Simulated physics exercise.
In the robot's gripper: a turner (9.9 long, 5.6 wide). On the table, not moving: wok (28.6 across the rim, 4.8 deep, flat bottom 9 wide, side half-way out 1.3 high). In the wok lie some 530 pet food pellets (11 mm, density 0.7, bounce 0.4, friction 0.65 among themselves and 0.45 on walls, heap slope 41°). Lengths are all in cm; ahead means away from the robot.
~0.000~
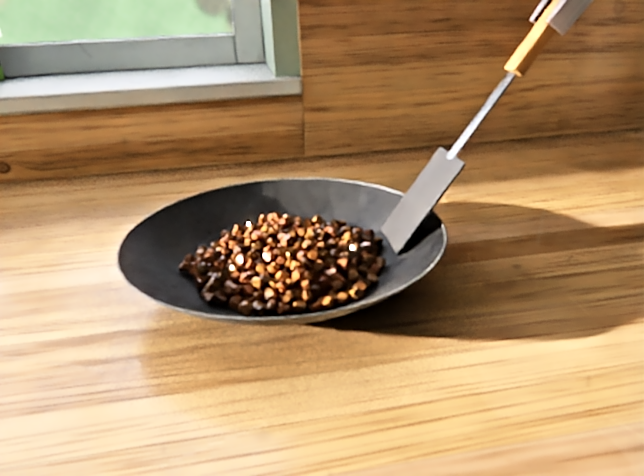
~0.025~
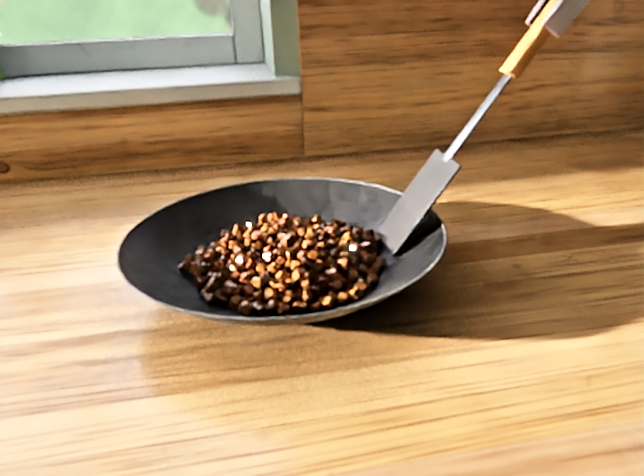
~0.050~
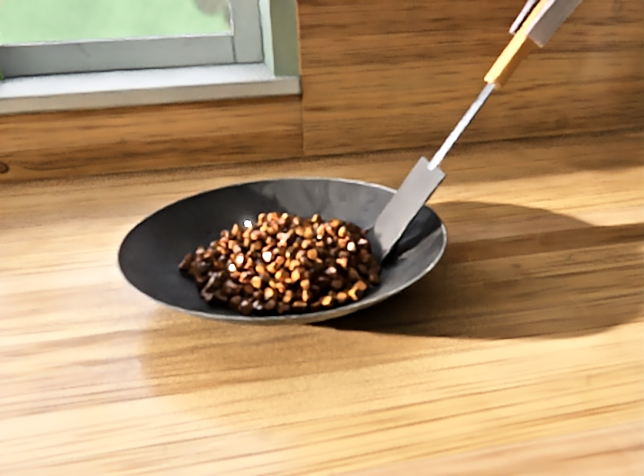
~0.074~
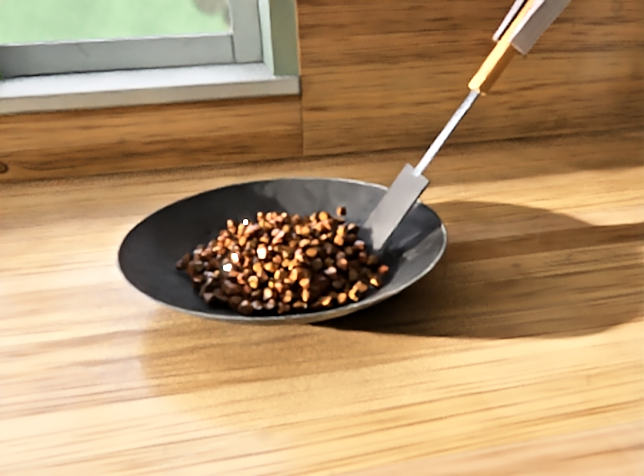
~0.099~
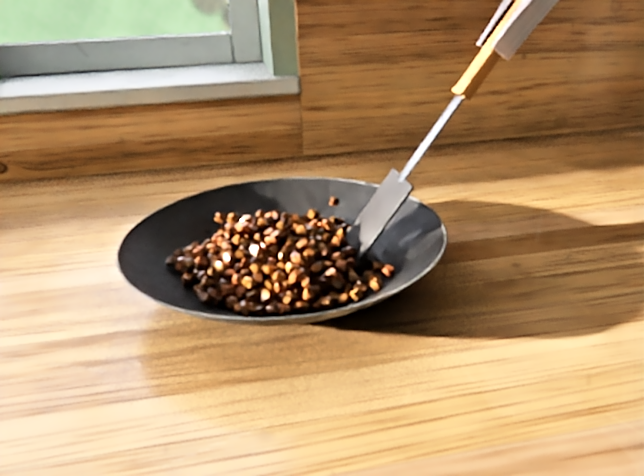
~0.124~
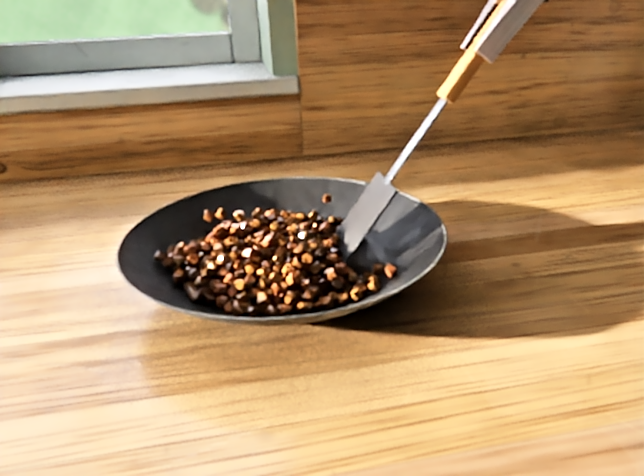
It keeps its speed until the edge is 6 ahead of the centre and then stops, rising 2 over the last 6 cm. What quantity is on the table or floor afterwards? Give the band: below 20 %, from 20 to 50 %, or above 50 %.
Band: Below 20 %.
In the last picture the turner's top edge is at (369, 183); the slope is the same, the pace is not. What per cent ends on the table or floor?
Expect about 5 per cent there.
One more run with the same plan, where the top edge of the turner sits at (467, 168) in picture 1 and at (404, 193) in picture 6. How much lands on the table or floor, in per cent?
About 5 per cent.
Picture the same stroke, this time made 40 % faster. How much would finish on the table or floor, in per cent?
It would be roughly 5 percent.
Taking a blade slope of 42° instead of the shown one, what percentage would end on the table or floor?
My guess is close to 5 per cent.
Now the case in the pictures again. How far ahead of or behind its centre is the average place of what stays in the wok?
Forward offset: Roughly 5.0 cm.
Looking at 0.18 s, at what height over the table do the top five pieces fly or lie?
I'd put it close to 5 cm.
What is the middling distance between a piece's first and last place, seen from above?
5 cm.
After 0.18 s, sloping 54°, highest piece 5 above the table; 529 in the wok.
After 0.25 s, sloping 54°, highest piece 6 above the table; 529 in the wok.
After 0.48 s, sloping 54°, highest piece 6 above the table; 515 in the wok, 14 on the table or floor.
After 1.53 s, sloping 54°, highest piece 6 above the table; 514 in the wok, 15 on the table or floor.
At rest, 514 in the wok, 15 on the table or floor. That is 3 % on the table or floor.
